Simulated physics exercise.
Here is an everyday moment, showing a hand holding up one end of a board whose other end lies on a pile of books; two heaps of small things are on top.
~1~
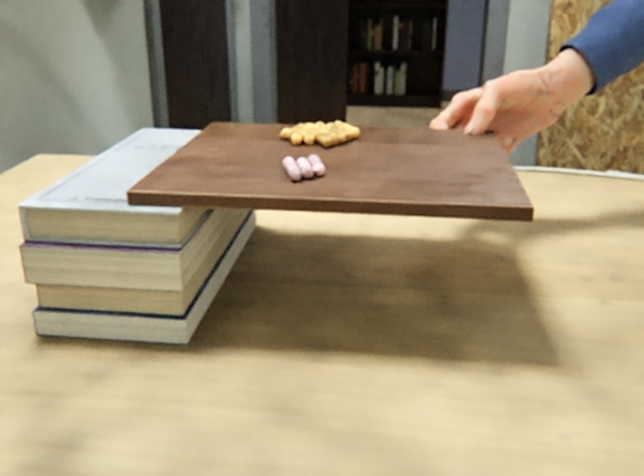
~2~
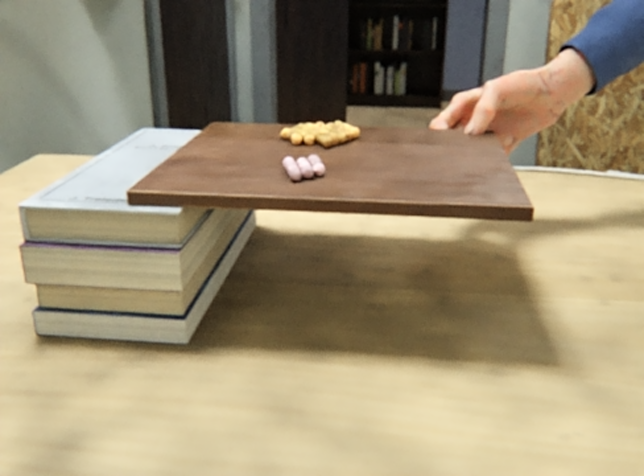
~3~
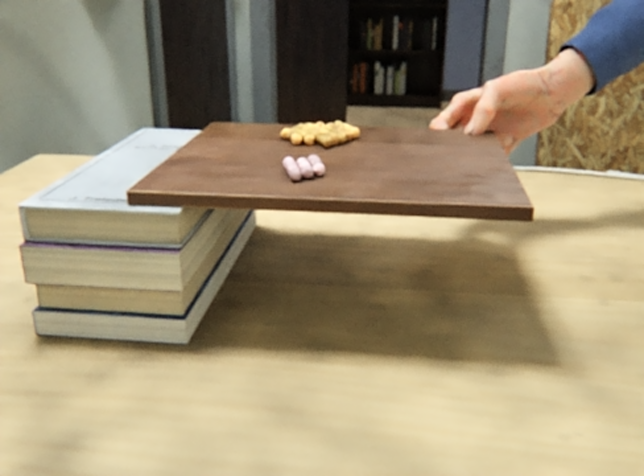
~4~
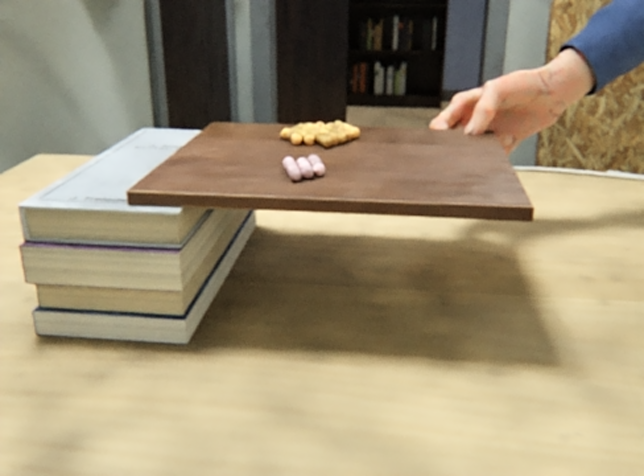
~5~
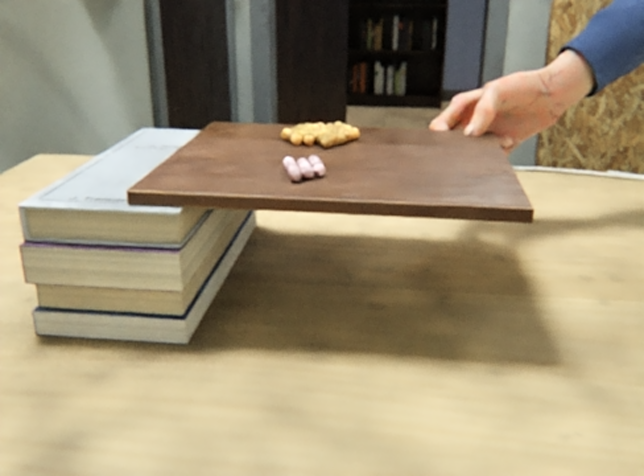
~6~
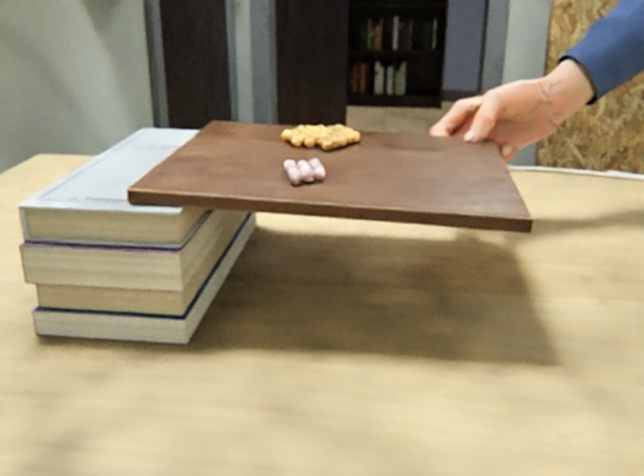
In the video, a hand holds the right end of a brown board resting on stacked books, with small yellowish and pale pink pieces on top. The board stays level at first, then the hand lowers its end slightly.
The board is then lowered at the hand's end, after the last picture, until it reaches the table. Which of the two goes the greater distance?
The near one.
Then, 0.52 s after the last picture, board sloping at 16°; near lot all still on the board; far lot all still on the board.
Then, 0.97 s after the last picture, board resting at 25°; near lot mostly up to a board's length out; far lot mostly at the foot of the board.
Then, 1.36 s after the last picture, board resting at 25°; near lot mostly one to two board lengths out; far lot mostly less than half a board's length out.
By the end, board resting at 25°; near lot mostly more than two board lengths out, about two thirds gone off the table; far lot mostly less than half a board's length out; the near lot has gone farther.
